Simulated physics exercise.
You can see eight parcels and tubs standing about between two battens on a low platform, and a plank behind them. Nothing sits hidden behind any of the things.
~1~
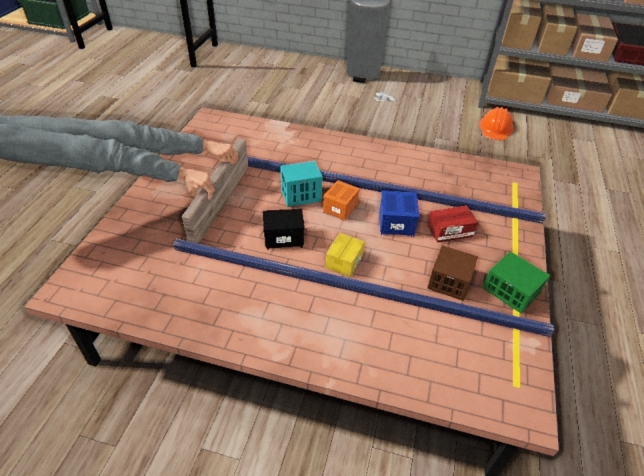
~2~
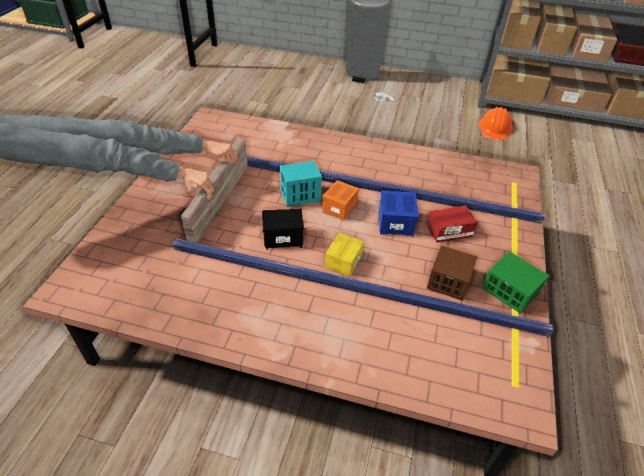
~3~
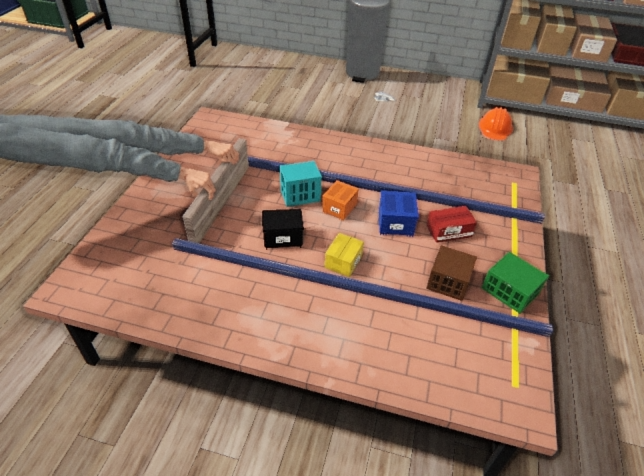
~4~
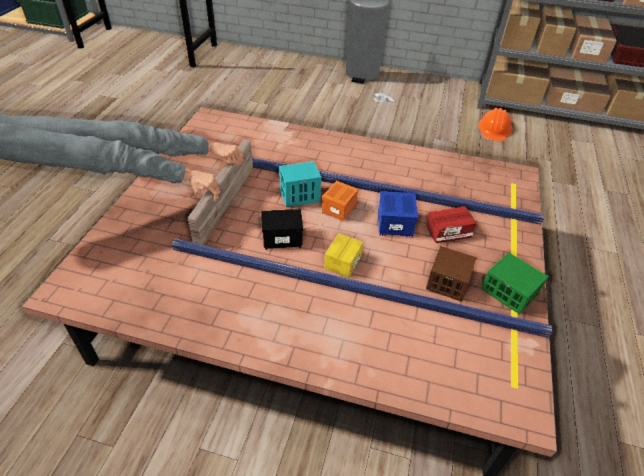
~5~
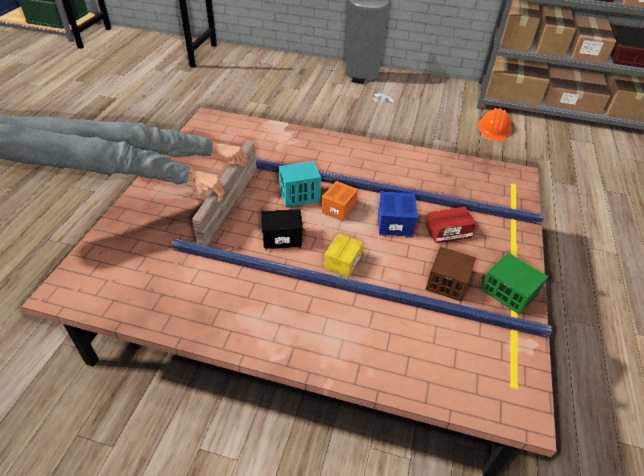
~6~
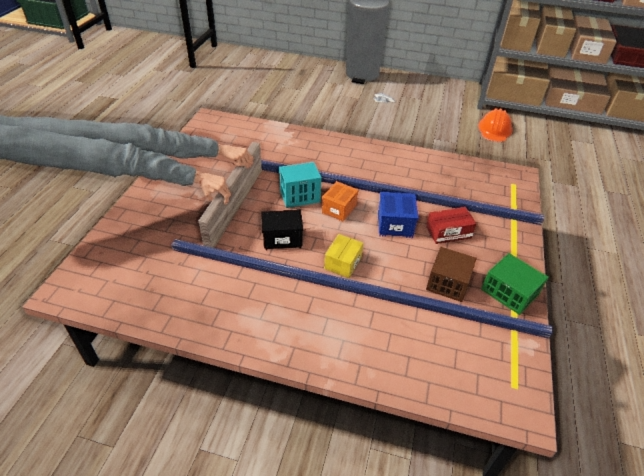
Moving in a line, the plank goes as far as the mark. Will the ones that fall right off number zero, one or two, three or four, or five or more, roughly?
They will number five or more.
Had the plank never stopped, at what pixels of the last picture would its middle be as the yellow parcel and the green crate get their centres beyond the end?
For the yellow parcel at (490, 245), for the green crate at (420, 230).
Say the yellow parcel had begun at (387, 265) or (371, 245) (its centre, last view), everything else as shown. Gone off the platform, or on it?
In order, it drops down; drops down.
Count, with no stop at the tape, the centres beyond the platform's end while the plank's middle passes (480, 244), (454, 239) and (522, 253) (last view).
It comes out as 4, then 2, then 6.
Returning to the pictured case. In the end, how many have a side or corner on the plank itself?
Well, it touches 2.
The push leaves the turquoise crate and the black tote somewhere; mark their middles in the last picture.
The turquoise crate at (539, 240), the black tote at (541, 293).
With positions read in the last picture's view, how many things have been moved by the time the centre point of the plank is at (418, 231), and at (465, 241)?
By then 8, and later 8.
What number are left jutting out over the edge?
The total comes out at 2.
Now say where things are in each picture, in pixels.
In the first frame, green crate (516, 282); brown crate (453, 273); red parcel (452, 224); plank (219, 189); tape (516, 265).
In the second frame, brown crate (452, 273); yellow parcel (345, 255).
In the third frame, red parcel (451, 224); turquoise crate (301, 184).
In the fourth frame, green crate (514, 283); plank (224, 190).
In the fifth frame, brown crate (451, 274); blue tote (397, 214).
In the sixth frame, green crate (514, 283); brown crate (451, 274); red parcel (451, 225); plank (234, 193); tape (514, 267).
Soon after, none off yet; green crate at rest near (514, 283); brown crate at rest near (451, 274); red parcel at rest near (451, 225).
Then, none off yet; green crate at rest near (515, 283); brown crate moved a little near (466, 277); red parcel moved about its own width near (514, 242).
Further on, two off so far; green crate on the ground near (567, 362); brown crate moved well along near (549, 295); red parcel on the ground near (575, 338).
At rest, the number that fall off is five or more; fallen, orange tote, yellow parcel, blue tote, red parcel, brown crate and green crate.
